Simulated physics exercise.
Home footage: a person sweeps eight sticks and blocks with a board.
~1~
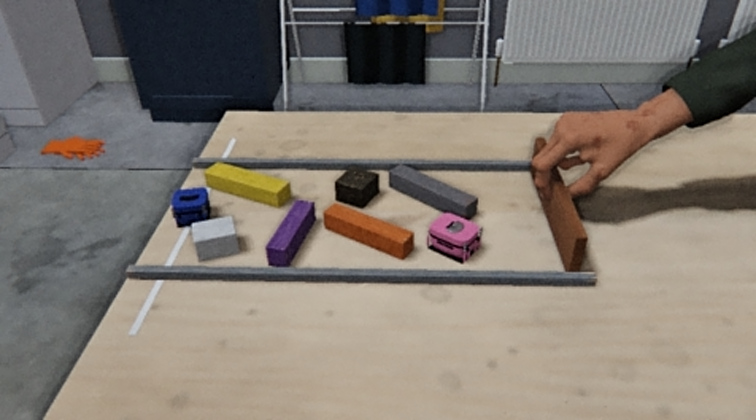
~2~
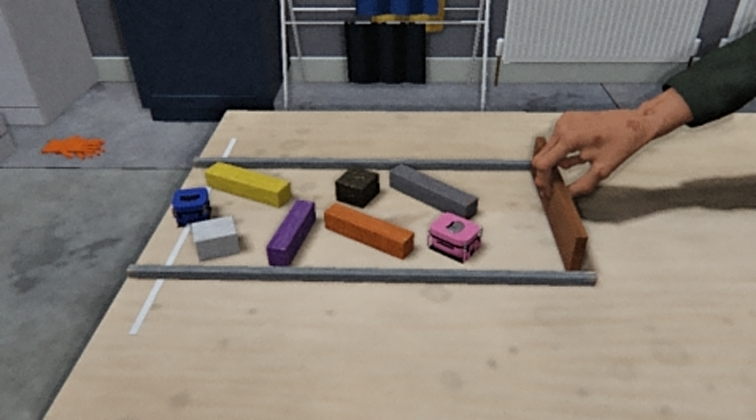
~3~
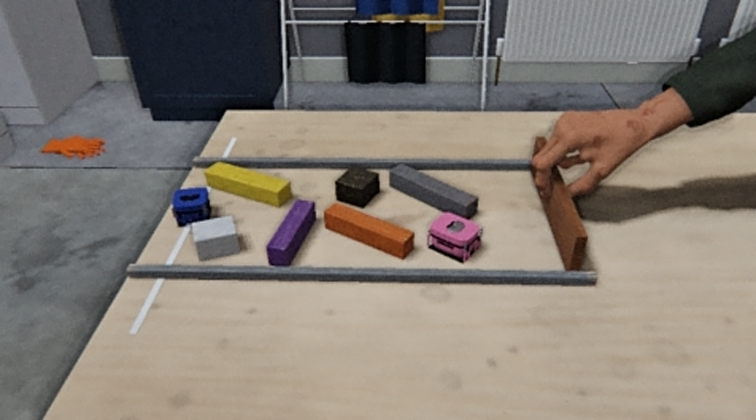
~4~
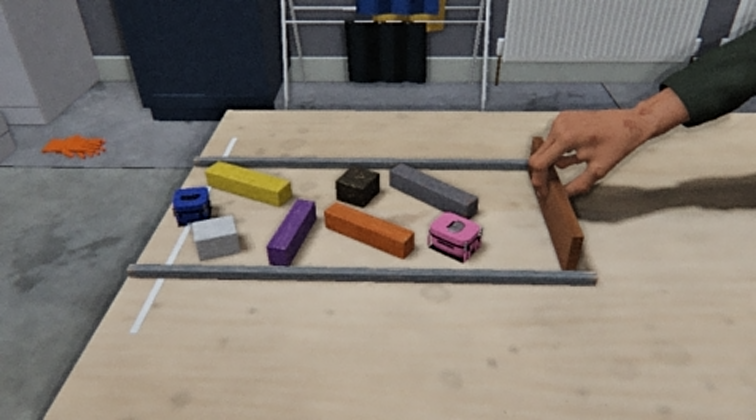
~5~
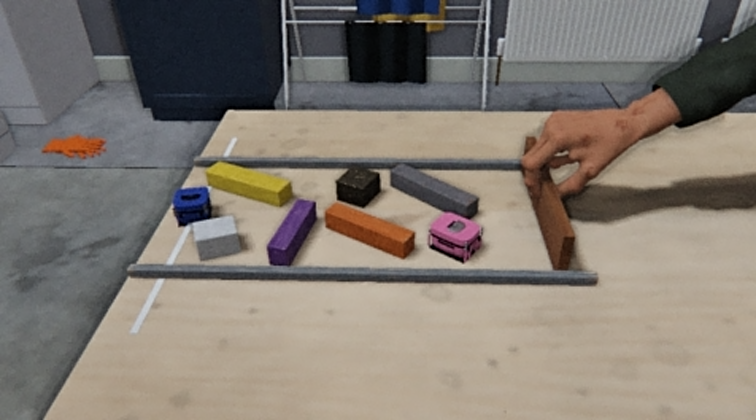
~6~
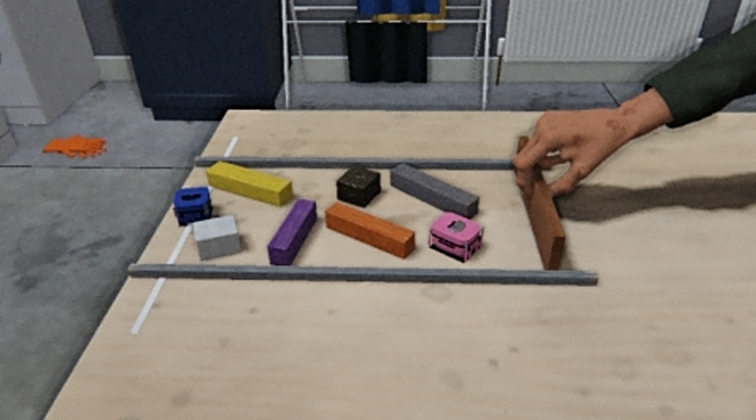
The clip shows a hand holding a brown board upright at the right of several colourful blocks between two grey rails on a wooden table, then sliding it slightly left while the blocks stay still.
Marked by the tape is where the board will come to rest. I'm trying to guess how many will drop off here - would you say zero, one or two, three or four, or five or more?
The push clears off a lot, five or more.
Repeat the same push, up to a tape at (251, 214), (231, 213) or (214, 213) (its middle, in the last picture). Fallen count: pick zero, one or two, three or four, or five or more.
Per place, in order: Either one or two; either three or four; either three or four.
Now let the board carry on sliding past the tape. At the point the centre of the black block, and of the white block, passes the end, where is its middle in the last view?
Near (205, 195) in the first case, near (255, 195) in the other.
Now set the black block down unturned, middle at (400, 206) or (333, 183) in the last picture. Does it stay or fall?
The black block would drop away in the first case and drop away in the second.
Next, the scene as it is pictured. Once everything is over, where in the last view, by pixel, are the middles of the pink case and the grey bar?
I'd put one at around (170, 222) and the other at around (197, 184).
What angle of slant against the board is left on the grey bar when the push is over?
Roughly 0 degrees.
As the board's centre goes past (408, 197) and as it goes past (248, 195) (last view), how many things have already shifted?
First 4 and then 8.
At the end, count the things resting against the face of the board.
The count is 2.
Early on, none off yet; blue case at rest near (194, 207); white block at rest near (217, 237); yellow bar at rest near (249, 183).
A while later, none off yet; blue case travelled about its own width near (171, 207); white block travelled well along near (151, 234); yellow bar travelled about its own width near (180, 177).
Finally, the number that fall off is five or more; lost, orange bar, black block, purple bar, yellow bar, white block and blue case.
